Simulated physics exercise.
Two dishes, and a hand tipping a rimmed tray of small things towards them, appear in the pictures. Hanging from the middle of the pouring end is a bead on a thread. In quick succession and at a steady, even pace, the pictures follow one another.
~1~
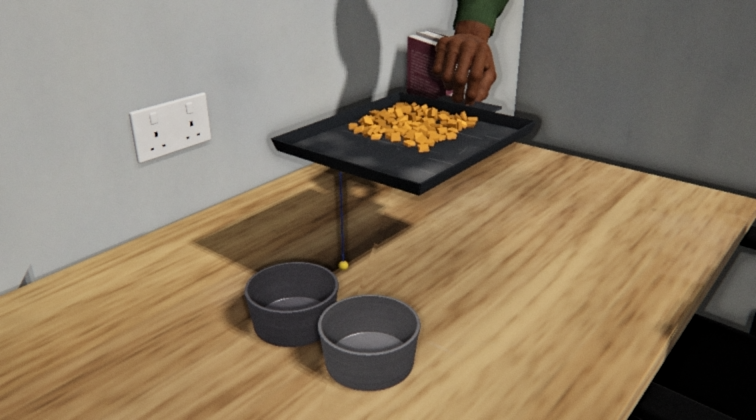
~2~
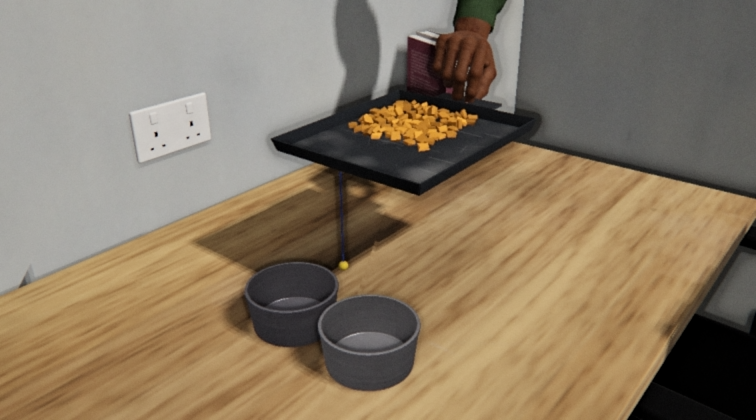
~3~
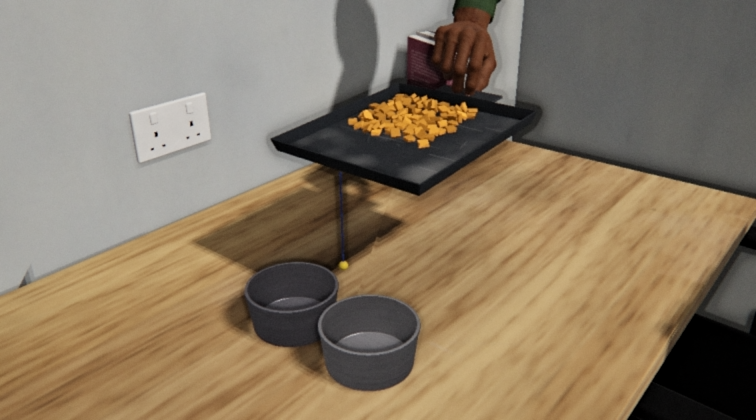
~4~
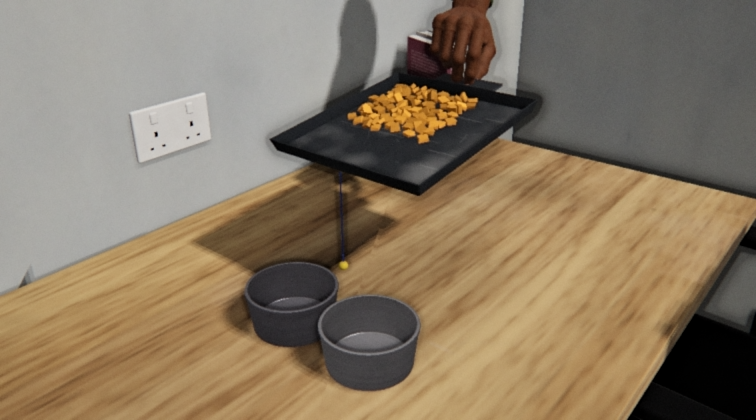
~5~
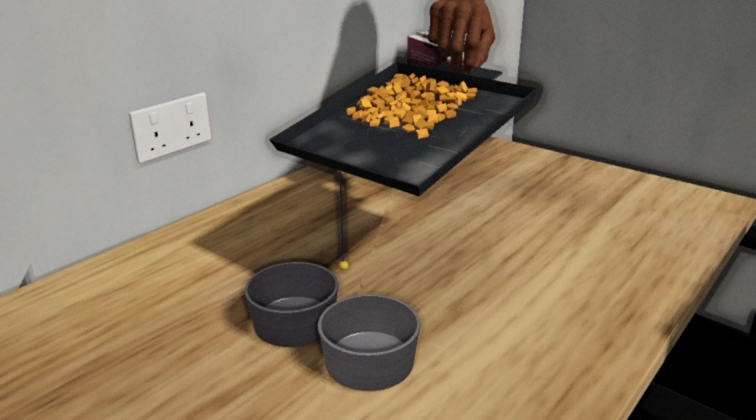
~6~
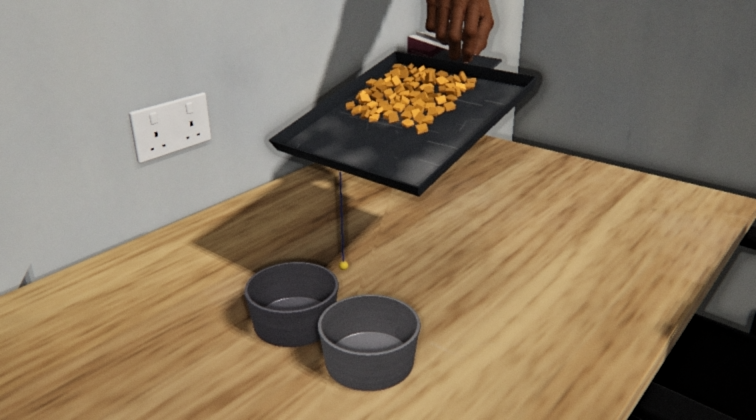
A hand slowly raises the far end of a black tray holding small orange pieces.
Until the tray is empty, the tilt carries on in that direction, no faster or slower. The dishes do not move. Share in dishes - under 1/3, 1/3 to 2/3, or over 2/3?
Under a third lost.
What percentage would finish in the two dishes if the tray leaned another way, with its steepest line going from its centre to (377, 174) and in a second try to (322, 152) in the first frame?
About 70 and 10 percent.
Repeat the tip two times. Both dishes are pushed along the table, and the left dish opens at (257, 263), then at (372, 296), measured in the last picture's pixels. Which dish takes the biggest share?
The one on the right side; the one on the left side.
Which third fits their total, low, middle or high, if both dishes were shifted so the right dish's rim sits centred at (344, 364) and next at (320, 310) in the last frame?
Case one, under a third; case two, beyond two thirds.
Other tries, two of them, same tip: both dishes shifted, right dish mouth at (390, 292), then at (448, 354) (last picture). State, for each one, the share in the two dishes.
About 20 and 40 per cent.
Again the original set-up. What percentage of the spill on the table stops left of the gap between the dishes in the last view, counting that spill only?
70 per cent, roughly.
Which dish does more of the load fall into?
Answer: The leftmost one.
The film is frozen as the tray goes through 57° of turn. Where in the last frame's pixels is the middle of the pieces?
Centre estimate: (324, 159).
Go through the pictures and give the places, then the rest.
Corners of the pouring end (277, 138) and (419, 181), level; middle of the load (407, 123), small crackers; left dish (260, 321); right dish (337, 363); bead on its thread (343, 266), in the first picture.
Corners of the pouring end (276, 138) and (419, 181), level; middle of the load (407, 122), in the second picture.
Corners of the pouring end (276, 138) and (419, 182), tipped barely, level across its low end; middle of the load (407, 117), in the third picture.
Corners of the pouring end (275, 138) and (418, 182), tipped a little, level across its low end; middle of the load (406, 109), in the fourth picture.
Corners of the pouring end (275, 138) and (418, 183), tipped a little, level across its low end; middle of the load (405, 101), in the fifth picture.
Corners of the pouring end (274, 139) and (417, 184), tipped a little, level across its low end; middle of the load (404, 94); left dish (260, 321); right dish (337, 363), in the sixth picture.
Just after the last frame, tray tipped steeply; the larger part on the tray; just a few in the right dish; just a few in the left dish; roughly a quarter in the air.
A moment on, tray tipped right over; roughly half on the tray; about a tenth in the right dish; roughly a quarter in the left dish; about a tenth outside both; about a tenth in the air.
Further on, tray tipped past a quarter turn; roughly a quarter in the right dish; roughly half in the left dish; roughly a quarter outside both.
When it is over, tray tipped past a quarter turn; roughly a quarter in the right dish; roughly half in the left dish; roughly a quarter outside both.
